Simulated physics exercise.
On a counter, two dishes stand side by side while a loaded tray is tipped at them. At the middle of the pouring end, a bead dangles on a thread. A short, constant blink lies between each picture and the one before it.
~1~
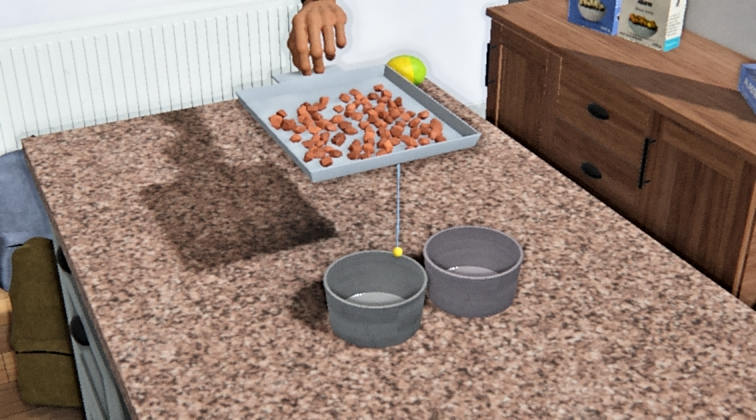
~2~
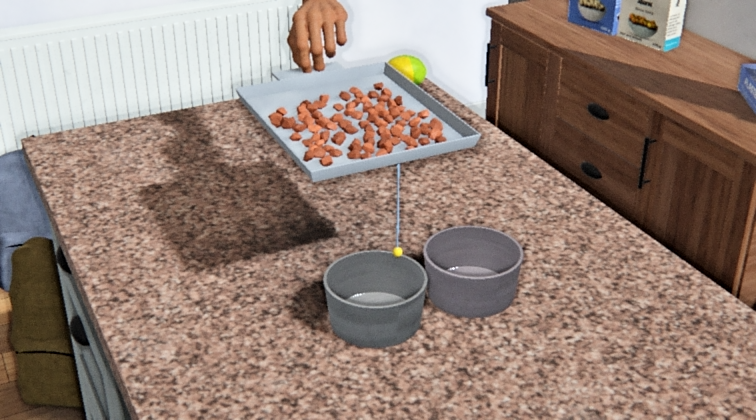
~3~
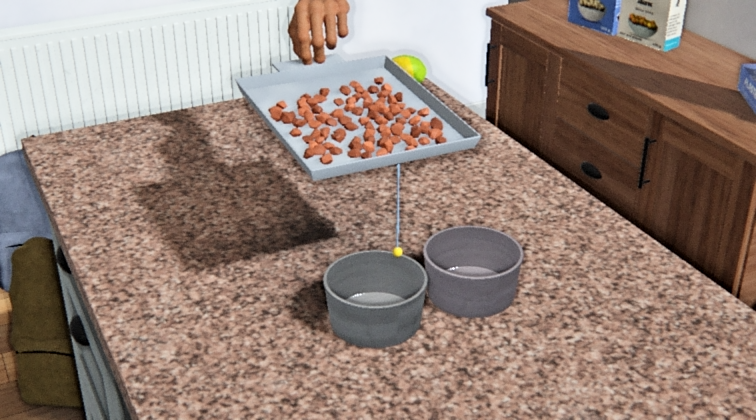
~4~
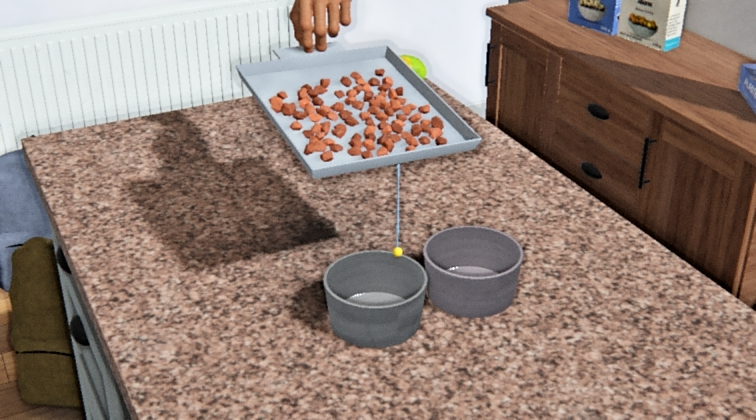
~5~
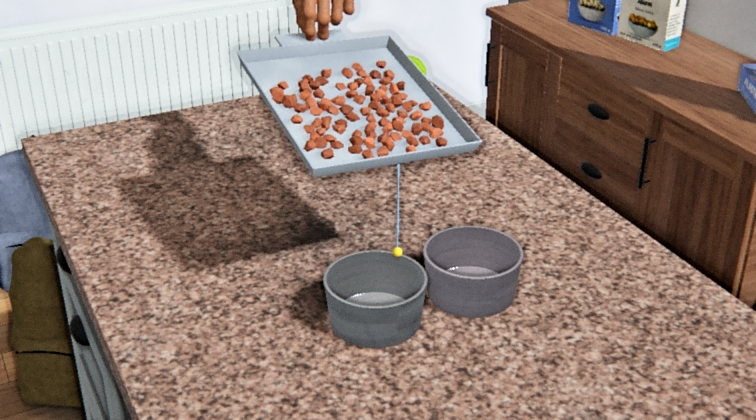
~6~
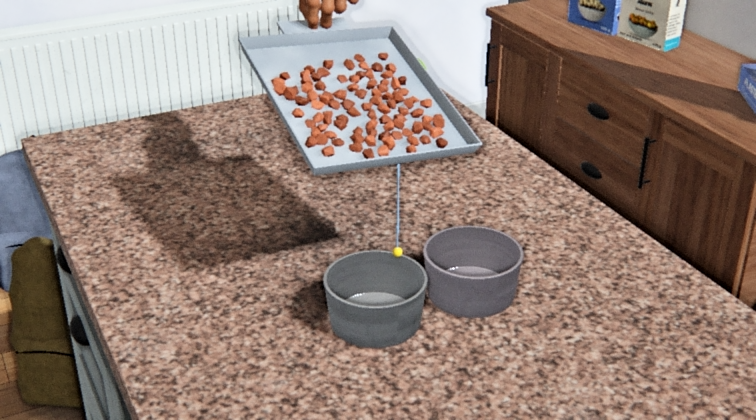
In this clip, a hand holds a gray tray of small reddish-brown chunks above a speckled countertop with two round gray dishes, gradually raising the tray's far side so it slants toward the viewer while the dishes stay still.
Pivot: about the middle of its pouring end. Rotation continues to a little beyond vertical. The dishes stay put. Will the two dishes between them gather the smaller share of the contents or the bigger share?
Between them the dishes gather the bigger share.
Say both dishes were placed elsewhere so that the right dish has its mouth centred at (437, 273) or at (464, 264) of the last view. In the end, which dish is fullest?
In turn: The right-side dish; the right-side dish.
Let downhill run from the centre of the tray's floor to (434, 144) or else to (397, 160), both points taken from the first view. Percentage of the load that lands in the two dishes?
In order, some 90 % and some 50 %.
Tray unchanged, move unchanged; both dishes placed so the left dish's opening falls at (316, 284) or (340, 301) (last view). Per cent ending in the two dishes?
Trial 1 20%, trial 2 60%.
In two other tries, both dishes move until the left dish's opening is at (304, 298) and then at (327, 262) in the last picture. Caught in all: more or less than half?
The first time it's lower than half, the second time lower than half.
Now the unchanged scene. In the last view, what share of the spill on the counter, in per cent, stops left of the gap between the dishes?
Around 20 %.
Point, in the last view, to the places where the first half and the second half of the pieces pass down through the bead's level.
First roughly (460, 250), then roughly (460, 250).
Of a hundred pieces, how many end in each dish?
Left dish: Roughly 10 per cent; right dish: Roughly 60 per cent.
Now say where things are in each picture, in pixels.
The first frame shows corners of the pouring end (314, 169) and (475, 133), level; middle of the load (364, 125), bits of crushed brick; left dish (398, 322); right dish (498, 292); bead on its thread (397, 252).
The second frame shows corners of the pouring end (314, 169) and (475, 134), level; middle of the load (364, 124).
The third frame shows corners of the pouring end (314, 168) and (475, 135), tipped barely, lowest at the right corner; middle of the load (364, 120).
The fourth frame shows corners of the pouring end (315, 166) and (476, 137), tipped a little, lowest at the right corner; middle of the load (365, 116).
The fifth frame shows corners of the pouring end (316, 165) and (476, 140), tipped a little, lowest at the right corner; middle of the load (366, 111).
The sixth frame shows corners of the pouring end (317, 164) and (477, 142), tipped clearly, lowest at the right corner; middle of the load (367, 106); left dish (398, 322); right dish (498, 292).
Just after the last frame, tray tipped steeply; almost all on the tray; just a few in the air.
A moment on, tray tipped past a quarter turn; roughly a quarter on the tray; just a few in the left dish; roughly a quarter in the right dish; just a few outside both; roughly half in the air.
Further on, tray tipped past a quarter turn; about a tenth in the left dish; roughly two thirds in the right dish; roughly a quarter outside both.
When it is over, tray tipped past a quarter turn; about a tenth in the left dish; roughly two thirds in the right dish; roughly a quarter outside both.
